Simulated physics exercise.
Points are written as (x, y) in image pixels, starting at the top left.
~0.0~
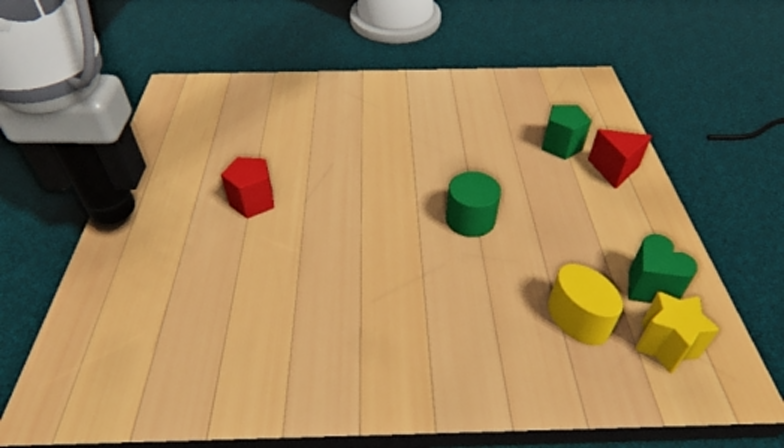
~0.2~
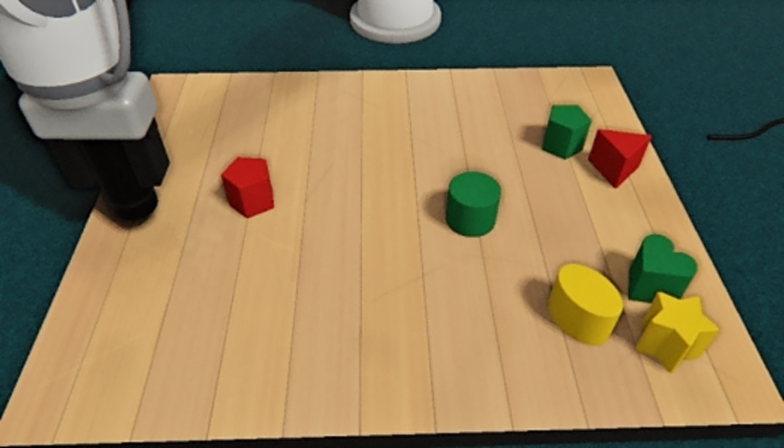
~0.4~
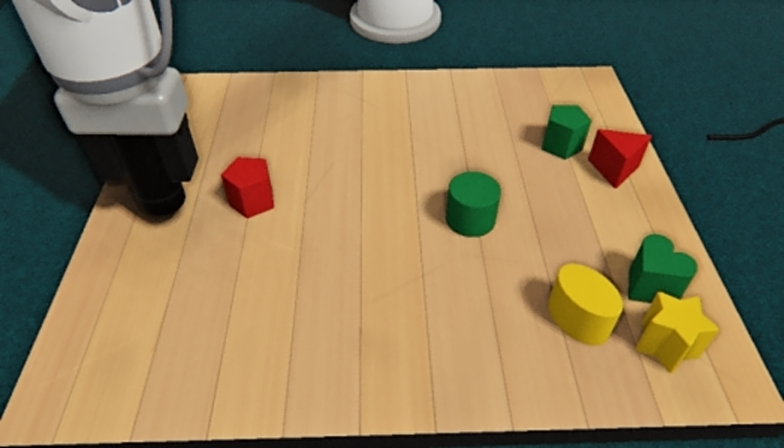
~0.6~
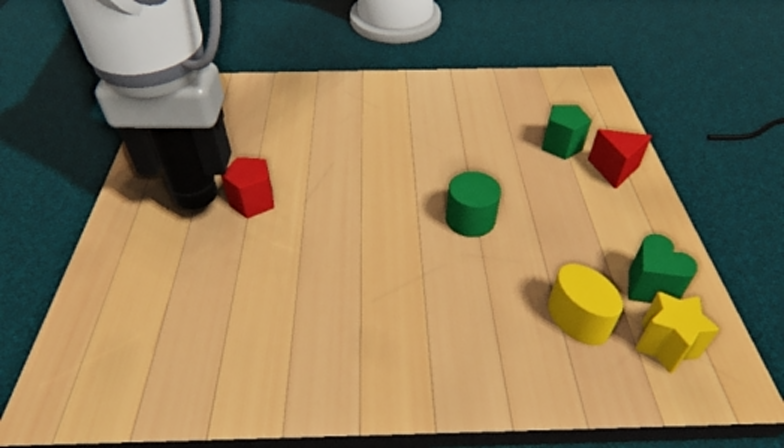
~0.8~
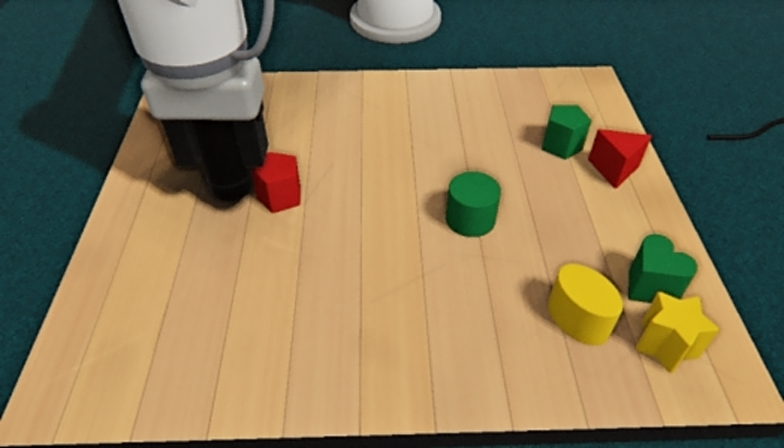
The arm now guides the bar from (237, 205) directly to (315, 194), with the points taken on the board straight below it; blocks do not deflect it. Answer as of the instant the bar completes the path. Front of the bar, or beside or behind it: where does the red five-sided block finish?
Answer: Still ahead.
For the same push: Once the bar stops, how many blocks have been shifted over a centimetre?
Put simply, one block is moved more than 1 cm.
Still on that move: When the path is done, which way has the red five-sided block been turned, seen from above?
If we look at it from overhead, the red five-sided block pivots clockwise.
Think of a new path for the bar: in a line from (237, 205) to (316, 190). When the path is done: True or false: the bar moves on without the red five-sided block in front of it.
My answer: False.
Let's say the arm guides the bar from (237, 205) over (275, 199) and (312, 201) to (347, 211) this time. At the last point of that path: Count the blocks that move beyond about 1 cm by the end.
I'd say one block gets moved.
The first path, step by step. Halfway along, bar (274, 182); red five-sided block (316, 161).
At the end, bar (312, 176); red five-sided block (353, 159), turned 20° clockwise.
